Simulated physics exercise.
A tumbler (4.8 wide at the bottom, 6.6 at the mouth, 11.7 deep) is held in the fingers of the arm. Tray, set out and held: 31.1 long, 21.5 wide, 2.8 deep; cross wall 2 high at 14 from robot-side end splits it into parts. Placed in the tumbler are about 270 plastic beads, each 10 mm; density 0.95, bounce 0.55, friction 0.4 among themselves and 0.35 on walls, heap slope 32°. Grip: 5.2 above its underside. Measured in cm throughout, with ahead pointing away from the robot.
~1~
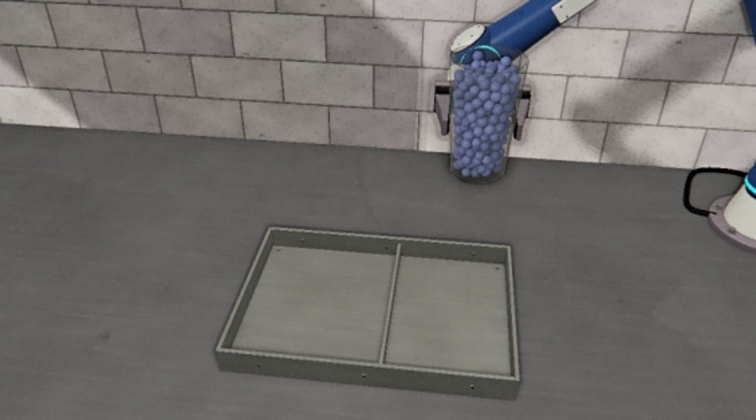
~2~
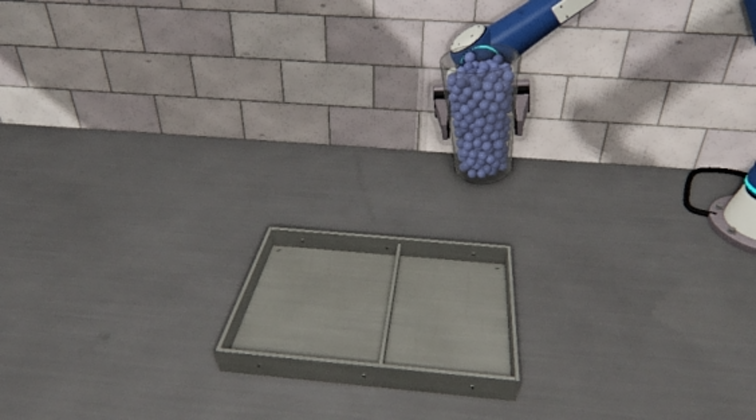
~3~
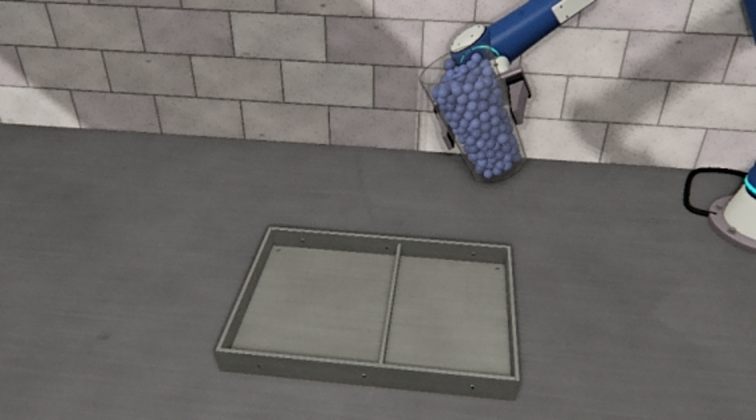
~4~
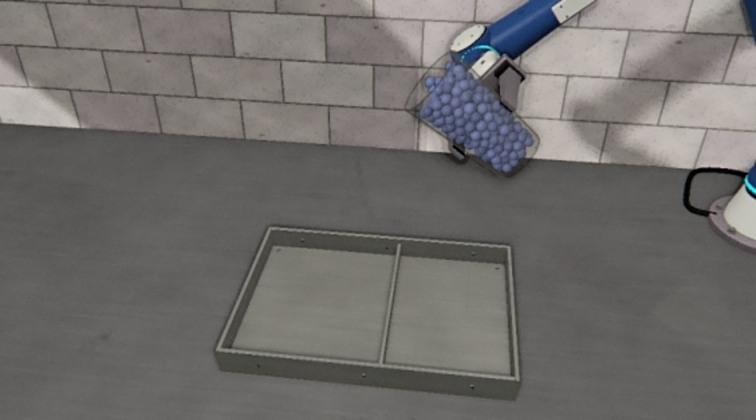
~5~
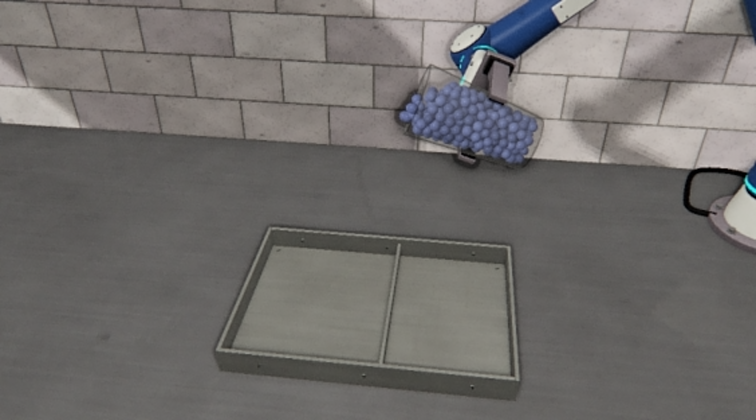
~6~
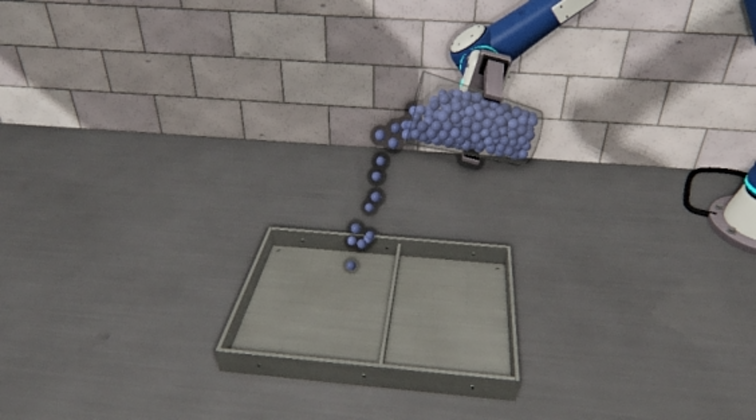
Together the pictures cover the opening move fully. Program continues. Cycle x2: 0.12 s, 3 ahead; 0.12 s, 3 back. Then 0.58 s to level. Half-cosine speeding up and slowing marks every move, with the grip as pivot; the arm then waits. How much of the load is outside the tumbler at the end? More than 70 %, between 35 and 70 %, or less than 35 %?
Between 35 and 70 %.
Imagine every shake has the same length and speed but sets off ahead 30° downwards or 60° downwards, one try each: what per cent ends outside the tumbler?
Roughly 35 per cent, then 20 per cent.
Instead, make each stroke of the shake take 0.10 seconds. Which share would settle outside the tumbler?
It would be some 50 %.
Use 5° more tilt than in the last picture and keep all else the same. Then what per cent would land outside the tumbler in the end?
It would come to roughly 60 per cent.
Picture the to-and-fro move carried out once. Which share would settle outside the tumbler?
Approx. 30 per cent.
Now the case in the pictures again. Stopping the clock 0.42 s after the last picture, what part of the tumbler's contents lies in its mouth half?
About 65 per cent.
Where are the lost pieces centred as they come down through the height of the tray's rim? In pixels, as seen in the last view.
Around (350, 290).
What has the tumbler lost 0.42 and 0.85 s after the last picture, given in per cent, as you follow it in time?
Around 30 % and around 50 %.
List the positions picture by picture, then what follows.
The first frame shows tumbler middle at (482, 119), level; upper third of the load around (485, 84), from x 460 to 515, top at y 55; 269 in the tumbler.
The second frame shows tumbler middle at (482, 119), tilted 7° forward; upper third of the load around (482, 84), from x 450 to 510, top at y 60.
The third frame shows tumbler middle at (479, 119), tilted 27° forward; upper third of the load around (471, 88), from x 435 to 515, top at y 60.
The fourth frame shows tumbler middle at (477, 121), tilted 51° forward; upper third of the load around (459, 96), from x 425 to 530, top at y 65.
The fifth frame shows tumbler middle at (476, 122), tilted 71° forward; upper third of the load around (459, 107), from x 405 to 535, top at y 85.
The sixth frame shows tumbler middle at (475, 123), tilted 78° forward; upper third of the load around (467, 111), from x 350 to 535, top at y 95; 257 in the tumbler, 1 in the far-side part, 11 in flight or on a rim.
Then, 0.42 s after the last picture, tilted 78° forward, highest piece 27 above the table; 182 in the tumbler, 75 in the far-side part, 3 in the robot-side part, 9 in flight or on a rim.
Then, 0.85 s after the last picture, tilted 23° forward, highest piece 30 above the table; 139 in the tumbler, 116 in the far-side part, 9 in the robot-side part, 4 on the table or floor, 1 in flight or on a rim.
Then, 1.26 s after the last picture, level, highest piece 29 above the table; 139 in the tumbler, 117 in the far-side part, 9 in the robot-side part, 4 on the table or floor.
Then, 2.31 s after the last picture, level, highest piece 29 above the table; 139 in the tumbler, 117 in the far-side part, 9 in the robot-side part, 4 on the table or floor.
Final count, 139 in the tumbler, 117 in the far-side part, 9 in the robot-side part, 4 on the table or floor. That is 48 % outside the tumbler.
